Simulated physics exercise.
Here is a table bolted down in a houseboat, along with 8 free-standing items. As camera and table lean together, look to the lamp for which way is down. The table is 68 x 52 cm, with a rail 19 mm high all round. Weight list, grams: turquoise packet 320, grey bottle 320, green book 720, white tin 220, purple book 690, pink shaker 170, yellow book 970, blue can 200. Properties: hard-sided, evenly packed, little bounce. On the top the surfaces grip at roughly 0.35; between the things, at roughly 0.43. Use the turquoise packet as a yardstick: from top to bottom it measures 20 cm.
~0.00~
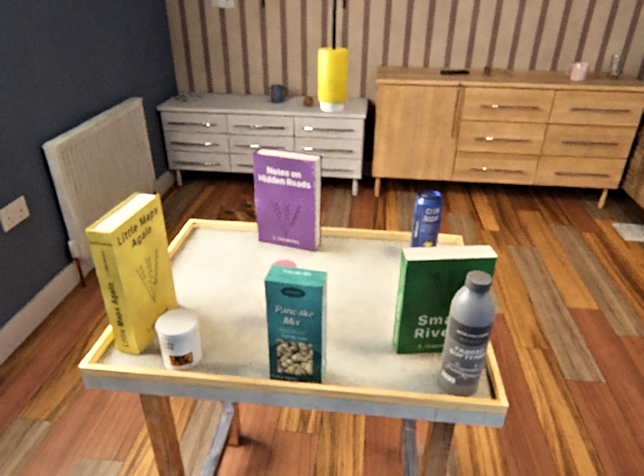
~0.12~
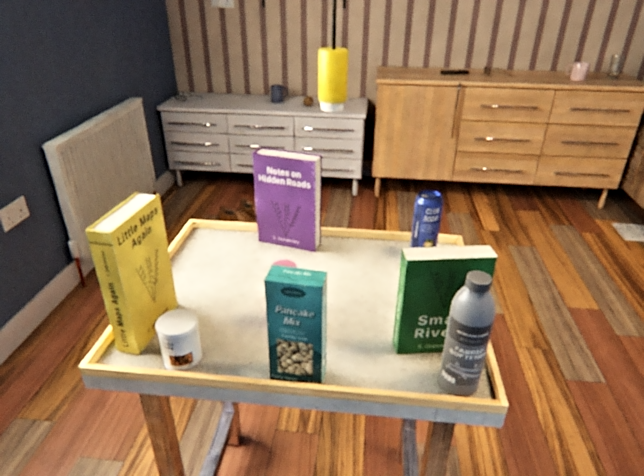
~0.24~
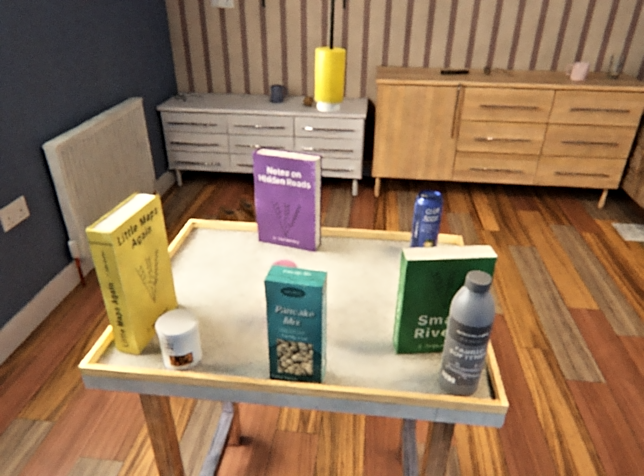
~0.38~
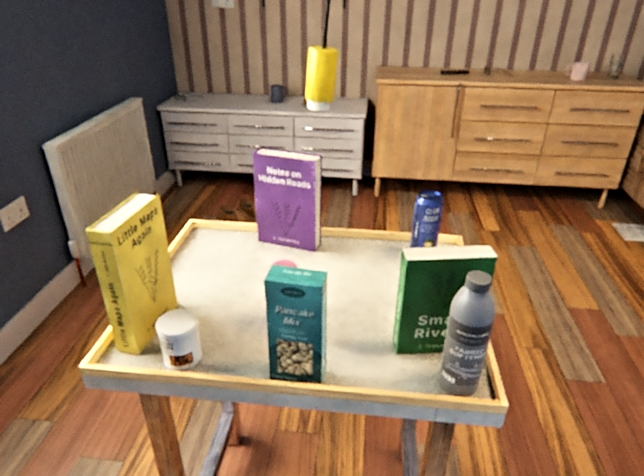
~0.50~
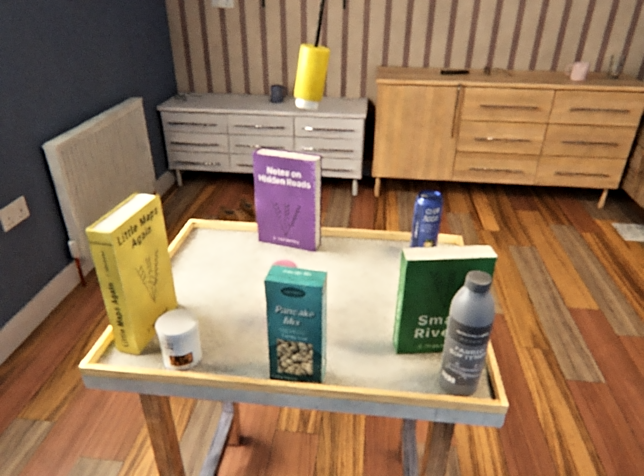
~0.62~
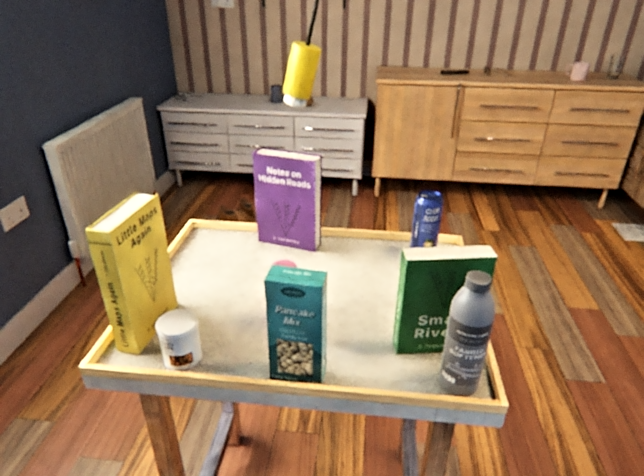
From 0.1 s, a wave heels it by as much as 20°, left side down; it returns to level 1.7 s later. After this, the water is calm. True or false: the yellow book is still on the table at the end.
False, it has fallen off.
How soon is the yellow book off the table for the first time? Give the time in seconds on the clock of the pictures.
Answer: About 0.9 s.
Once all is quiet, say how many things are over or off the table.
The answer is 2.
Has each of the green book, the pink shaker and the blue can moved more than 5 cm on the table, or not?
Well, the green book remains where it was; the pink shaker remains where it was; and the blue can remains where it was.
After 1.12 s, boat heeled 18°, left side down; yellow book now off the table; grey bottle 6° off its base.
After 1.32 s, boat heeled 12°, left side down; grey bottle 25° off its base.
In the end (2.5 s), off the table, yellow book; toppled on the table, grey bottle; not toppled but over 5 cm from the start, turquoise packet; the other 5 under 5 cm from the start.
